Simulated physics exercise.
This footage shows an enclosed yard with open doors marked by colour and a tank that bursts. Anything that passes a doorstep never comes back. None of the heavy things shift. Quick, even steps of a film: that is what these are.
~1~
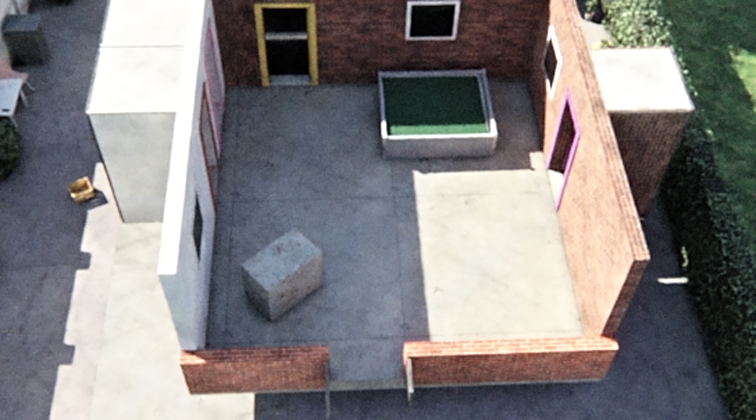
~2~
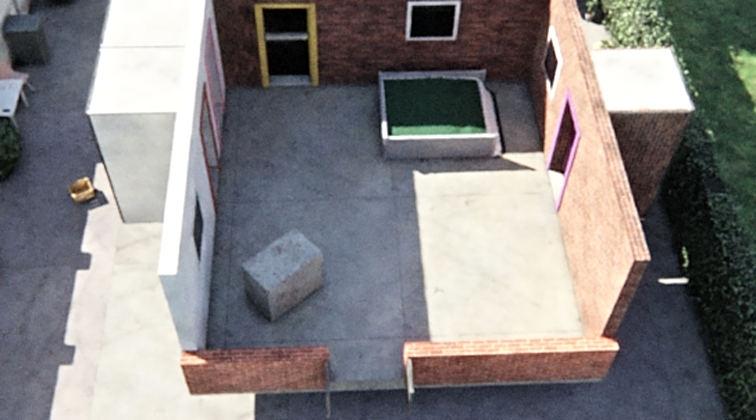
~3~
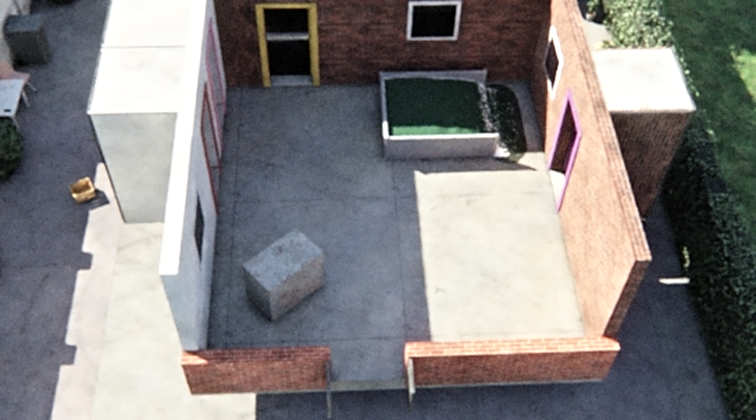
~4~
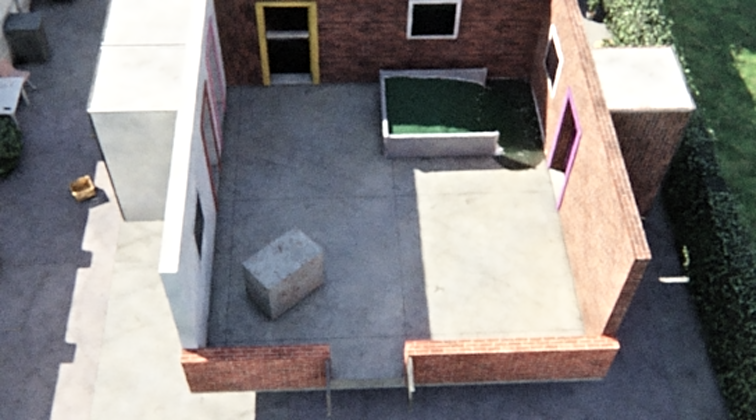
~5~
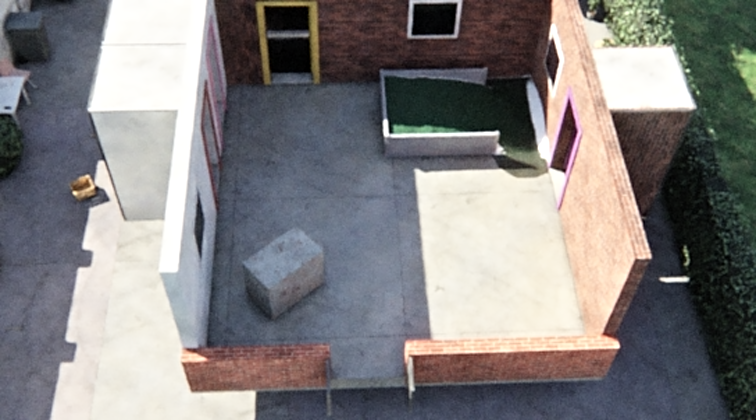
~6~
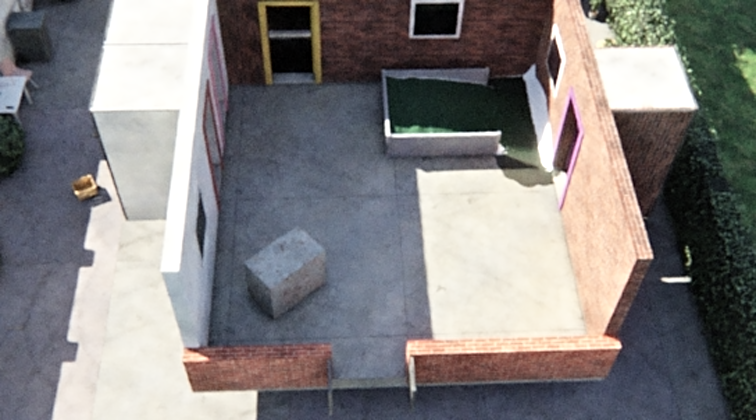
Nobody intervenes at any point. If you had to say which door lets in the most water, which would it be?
I would say the purple door.
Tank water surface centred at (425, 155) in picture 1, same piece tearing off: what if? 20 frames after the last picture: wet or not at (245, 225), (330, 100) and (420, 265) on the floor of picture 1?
Point by point, the spots are not hit, hit and not hit.
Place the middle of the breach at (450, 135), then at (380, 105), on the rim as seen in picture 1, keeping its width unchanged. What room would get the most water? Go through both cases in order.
In turn: The one in purple, the yellow-painted one.
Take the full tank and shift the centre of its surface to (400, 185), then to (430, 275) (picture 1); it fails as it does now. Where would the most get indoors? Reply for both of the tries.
For the first spot it's the purple-painted one, for the second the purple door.
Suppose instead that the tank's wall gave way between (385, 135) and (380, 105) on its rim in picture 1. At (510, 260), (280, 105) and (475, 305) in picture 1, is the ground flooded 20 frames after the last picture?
Untouched, soaked, untouched.
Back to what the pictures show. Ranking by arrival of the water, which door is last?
Bringing up the rear is the one in red.
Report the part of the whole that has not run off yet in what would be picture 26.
About 98 per cent.
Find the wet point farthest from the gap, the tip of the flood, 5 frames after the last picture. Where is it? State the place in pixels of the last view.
I'd go with roughly (562, 225).
A moment on, water covers 10 % of the floor; red door not reached, yellow door not reached, pink door not reached, purple door a trickle in.
Next, water covers 20 % of the floor; red door not reached, yellow door not reached, pink door not reached, purple door some in.
Then, water covers 45 % of the floor; red door not reached, yellow door wet at the sill, nothing in, pink door not reached, purple door some in.
Later, water covers 60 % of the floor; red door wet at the sill, nothing in, yellow door wet at the sill, nothing in, pink door wet at the sill, nothing in, purple door some in.
In the end, water covers 80 % of the floor; red door wet at the sill, nothing in, yellow door wet at the sill, nothing in, pink door wet at the sill, nothing in, purple door a lot in; the purple door has let in the most.
